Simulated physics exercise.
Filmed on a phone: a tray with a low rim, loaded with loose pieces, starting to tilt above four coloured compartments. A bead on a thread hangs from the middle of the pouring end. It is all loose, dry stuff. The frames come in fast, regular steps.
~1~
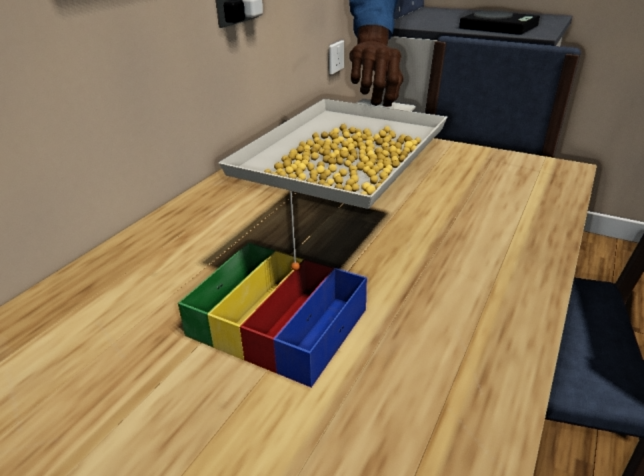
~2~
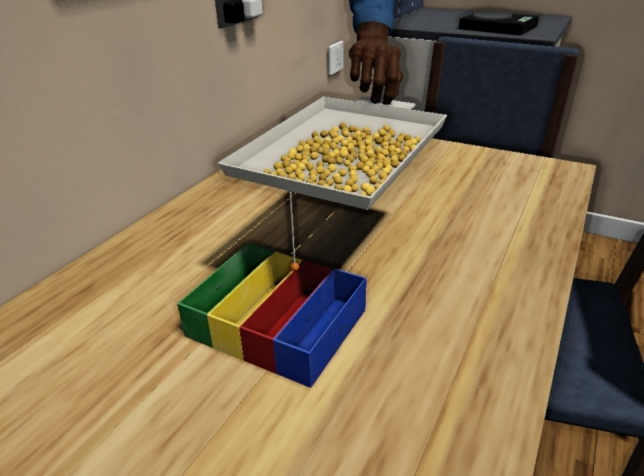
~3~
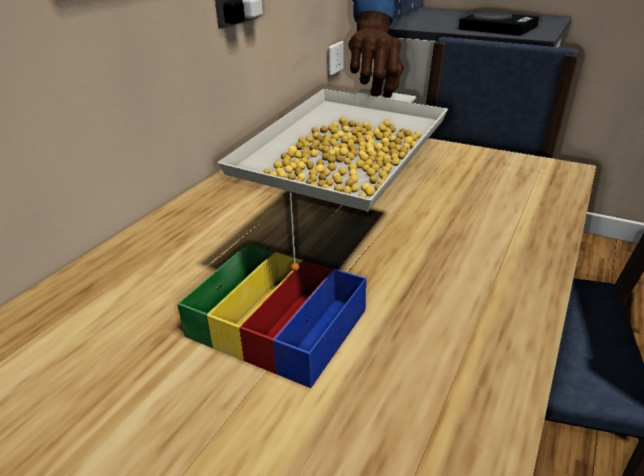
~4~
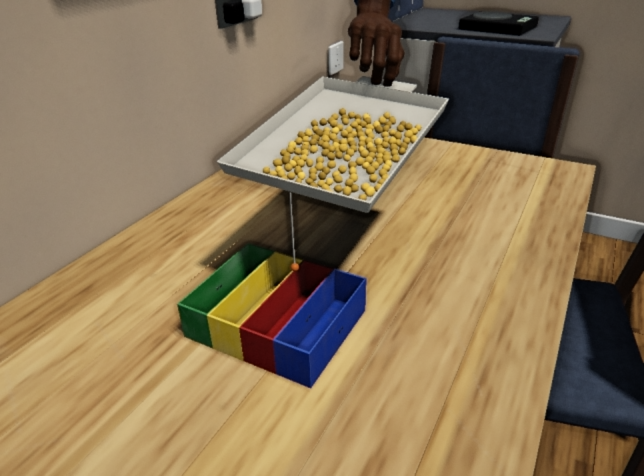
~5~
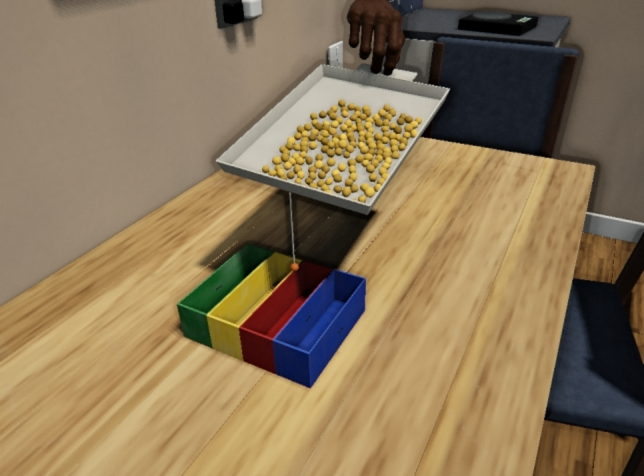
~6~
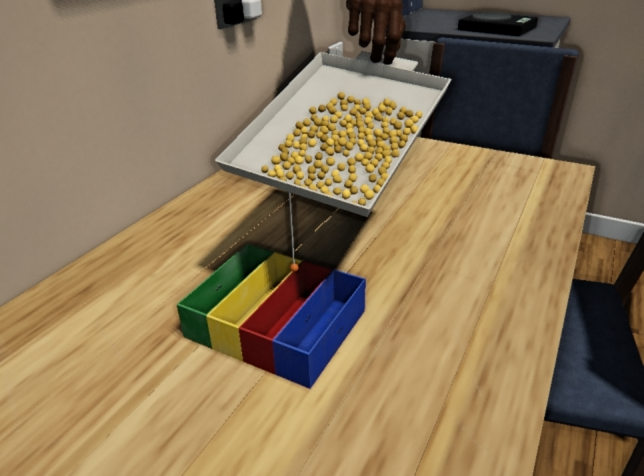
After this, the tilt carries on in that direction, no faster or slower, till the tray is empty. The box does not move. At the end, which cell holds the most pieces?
It favours the blue compartment.
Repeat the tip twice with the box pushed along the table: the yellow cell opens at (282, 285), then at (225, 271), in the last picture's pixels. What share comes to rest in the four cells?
In turn 80 and 10 in a hundred.
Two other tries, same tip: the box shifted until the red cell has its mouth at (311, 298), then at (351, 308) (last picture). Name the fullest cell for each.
At the first place that blue cell, at the second that red cell.
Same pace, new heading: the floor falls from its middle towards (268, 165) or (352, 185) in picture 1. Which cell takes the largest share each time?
The first try: That green cell. The second: The cell in blue.
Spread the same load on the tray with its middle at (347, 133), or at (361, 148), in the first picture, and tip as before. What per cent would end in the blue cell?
The first gives 30 %, the second 30 %.
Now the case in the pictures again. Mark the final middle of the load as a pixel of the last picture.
Roughly at (329, 348).
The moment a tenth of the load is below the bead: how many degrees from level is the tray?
At about 105°.
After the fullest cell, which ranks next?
Next in line is the cell in red.
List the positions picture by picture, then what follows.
In the first frame, corners of the pouring end at (224, 162) and (369, 194), level; middle of the load at (354, 156), puffed corn balls; bead on its thread at (295, 266); green cell at (196, 322); yellow cell at (226, 334); red cell at (259, 346); blue cell at (293, 360).
In the second frame, corners of the pouring end at (224, 162) and (368, 195), level; middle of the load at (354, 156).
In the third frame, corners of the pouring end at (223, 162) and (368, 197), tipped barely, lowest at the right corner; middle of the load at (354, 153).
In the fourth frame, corners of the pouring end at (223, 160) and (368, 199), tipped a little, lowest at the right corner; middle of the load at (354, 149).
In the fifth frame, corners of the pouring end at (222, 159) and (367, 202), tipped a little, lowest at the right corner; middle of the load at (353, 145).
In the sixth frame, corners of the pouring end at (221, 159) and (367, 205), tipped clearly, lowest at the right corner; middle of the load at (353, 142); green cell at (195, 323); yellow cell at (225, 335); red cell at (257, 348); blue cell at (292, 361).
Soon after the last picture, tray tipped steeply; nearly all on the tray; a stray few falling or outside the box.
A little later, tray tipped right over; nearly all on the tray; a stray few falling or outside the box.
Later still, tray tipped past a quarter turn; about a third in the blue cell; a small part in the red cell; a stray few in the yellow cell; a stray few in the green cell; about half falling or outside the box.
At rest, tray tipped past a quarter turn; about a third in the blue cell; a small part in the red cell; a stray few in the yellow cell; a stray few in the green cell; about half outside the box.
